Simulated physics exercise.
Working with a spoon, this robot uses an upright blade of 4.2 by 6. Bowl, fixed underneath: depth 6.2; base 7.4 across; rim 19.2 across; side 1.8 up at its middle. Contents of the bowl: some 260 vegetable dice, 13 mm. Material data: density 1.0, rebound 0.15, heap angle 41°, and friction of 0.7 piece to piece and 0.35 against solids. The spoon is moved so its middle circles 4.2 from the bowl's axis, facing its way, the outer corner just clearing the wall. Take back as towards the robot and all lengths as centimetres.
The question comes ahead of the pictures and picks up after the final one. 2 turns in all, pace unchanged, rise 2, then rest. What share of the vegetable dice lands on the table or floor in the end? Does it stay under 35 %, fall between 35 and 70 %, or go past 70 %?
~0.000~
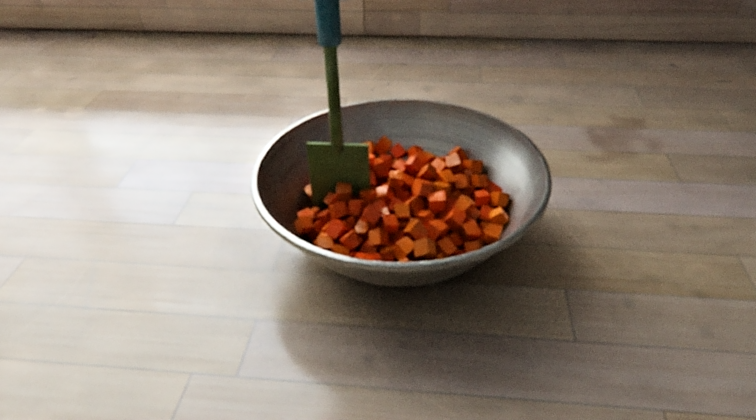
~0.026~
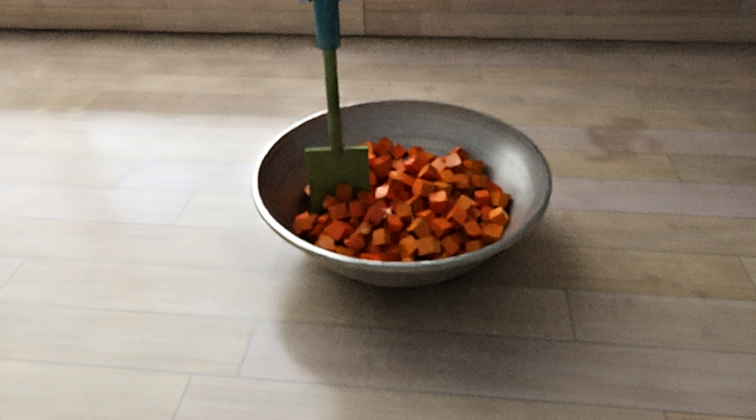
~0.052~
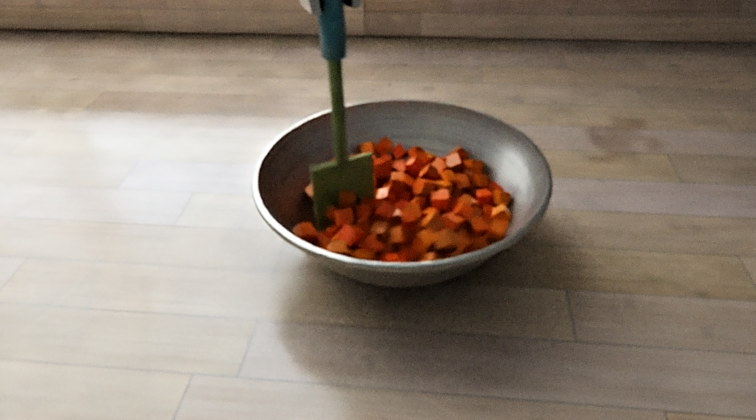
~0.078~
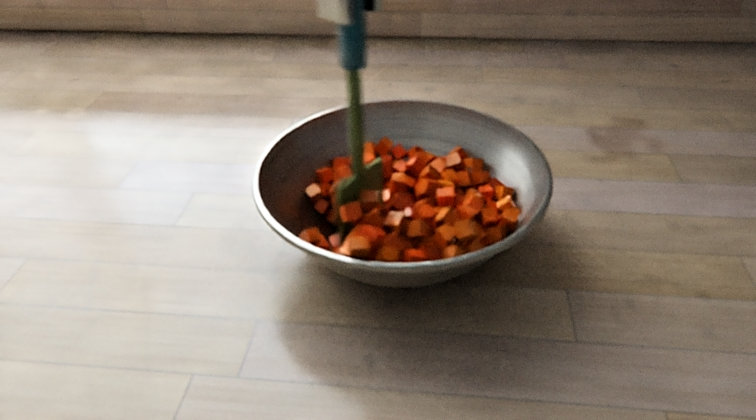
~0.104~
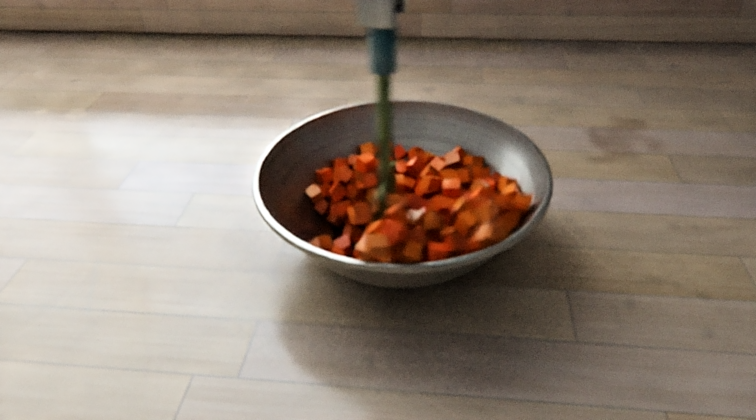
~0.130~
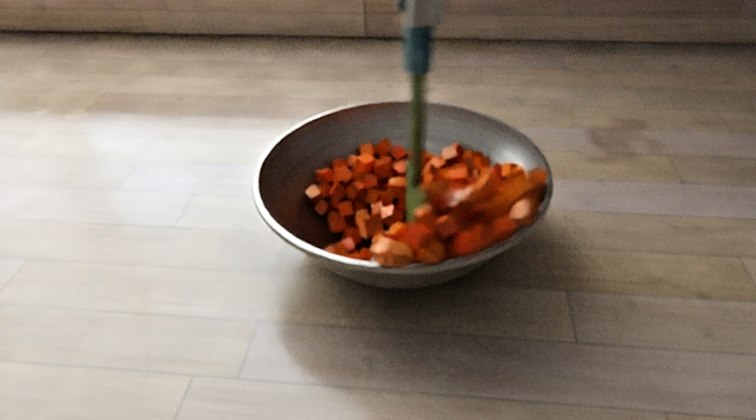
It falls between 35 and 70 %.
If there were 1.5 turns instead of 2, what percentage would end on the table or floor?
About 45 per cent.
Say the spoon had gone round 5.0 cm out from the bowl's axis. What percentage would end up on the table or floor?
Near 40 percent.
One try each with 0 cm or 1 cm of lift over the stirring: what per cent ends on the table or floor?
55 and 55 %.
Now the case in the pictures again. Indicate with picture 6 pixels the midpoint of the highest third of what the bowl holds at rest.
Somewhere close to (395, 180).
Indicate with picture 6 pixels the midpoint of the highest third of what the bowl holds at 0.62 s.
Estimated centre: (469, 170).
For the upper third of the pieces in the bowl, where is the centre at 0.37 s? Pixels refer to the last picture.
Centre of upper third: Approx. (301, 168) px.
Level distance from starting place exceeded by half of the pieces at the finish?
About 13 centimetres.
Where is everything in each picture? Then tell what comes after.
Spoon neck at (336, 124), 0° round; upper third of the load around (404, 197), from x 305 to 500, top at y 145; 261 in the bowl, in the first picture.
Spoon neck at (335, 128), 8° round; upper third of the load around (404, 199), from x 305 to 500, top at y 145, in the second picture.
Spoon neck at (340, 140), 31° round; upper third of the load around (410, 212), from x 305 to 500, top at y 145, in the third picture.
Spoon neck at (358, 151), 56° round; upper third of the load around (423, 218), from x 310 to 510, top at y 145, in the fourth picture.
Spoon neck at (385, 158), 82° round; upper third of the load around (436, 216), from x 315 to 520, top at y 145, in the fifth picture.
Spoon neck at (416, 157), 107° round; upper third of the load around (460, 206), from x 315 to 535, top at y 150; 259 in the bowl, 2 in flight or on the tool, in the sixth picture.
By 0.37 s, 344° round, highest piece 10 above the table; 164 in the bowl, 61 on the table or floor, 36 in flight or on the tool.
By 0.62 s, 222° round, highest piece 8 above the table; 134 in the bowl, 125 on the table or floor, 2 in flight or on the tool.
By 0.94 s, 0° round, highest piece 5 above the table; 131 in the bowl, 130 on the table or floor.
By 1.64 s, 0° round, highest piece 5 above the table; 131 in the bowl, 130 on the table or floor.
Final count, 131 in the bowl, 130 on the table or floor. That is 50 % on the table or floor.
